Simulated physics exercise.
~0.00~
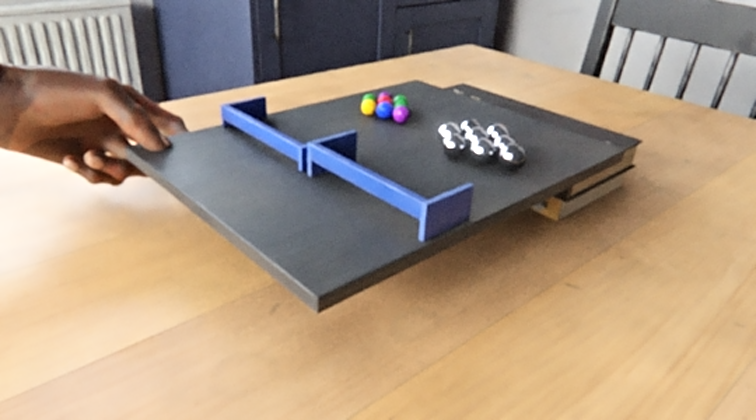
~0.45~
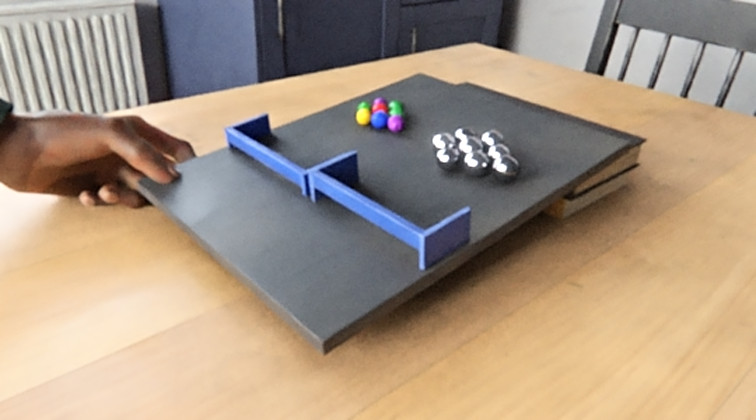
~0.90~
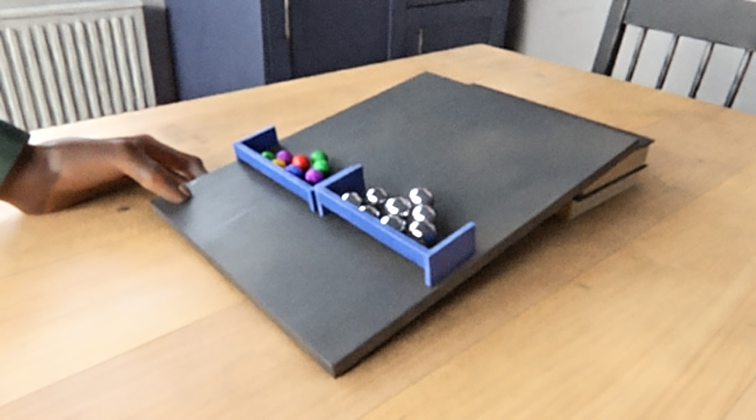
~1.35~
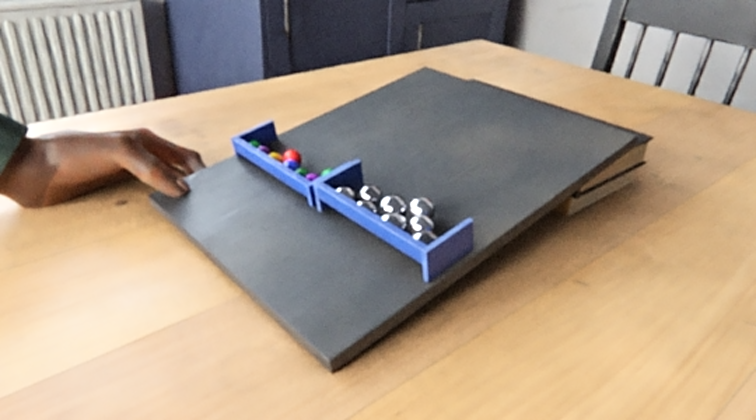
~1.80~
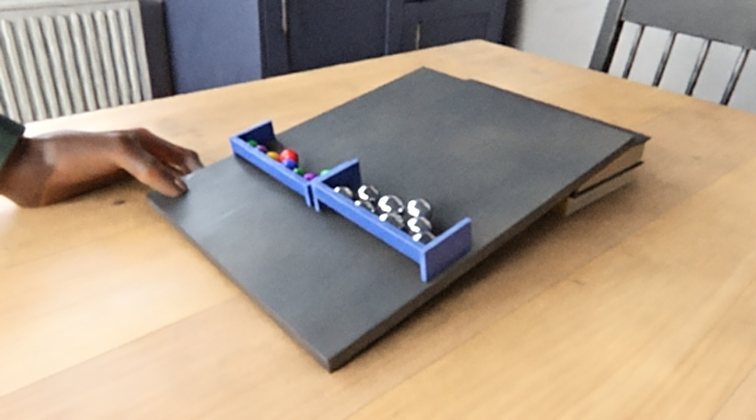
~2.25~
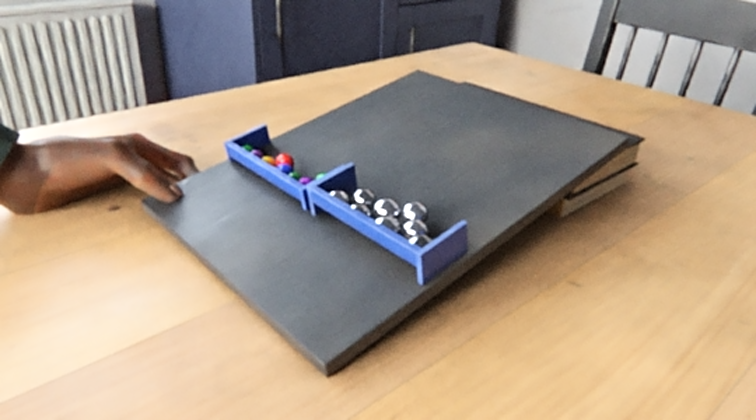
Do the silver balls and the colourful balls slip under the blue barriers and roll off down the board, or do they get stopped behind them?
Both groups get stopped. The silver balls end up gathered behind the nearer blue barrier, and the colourful ones behind the farther one.
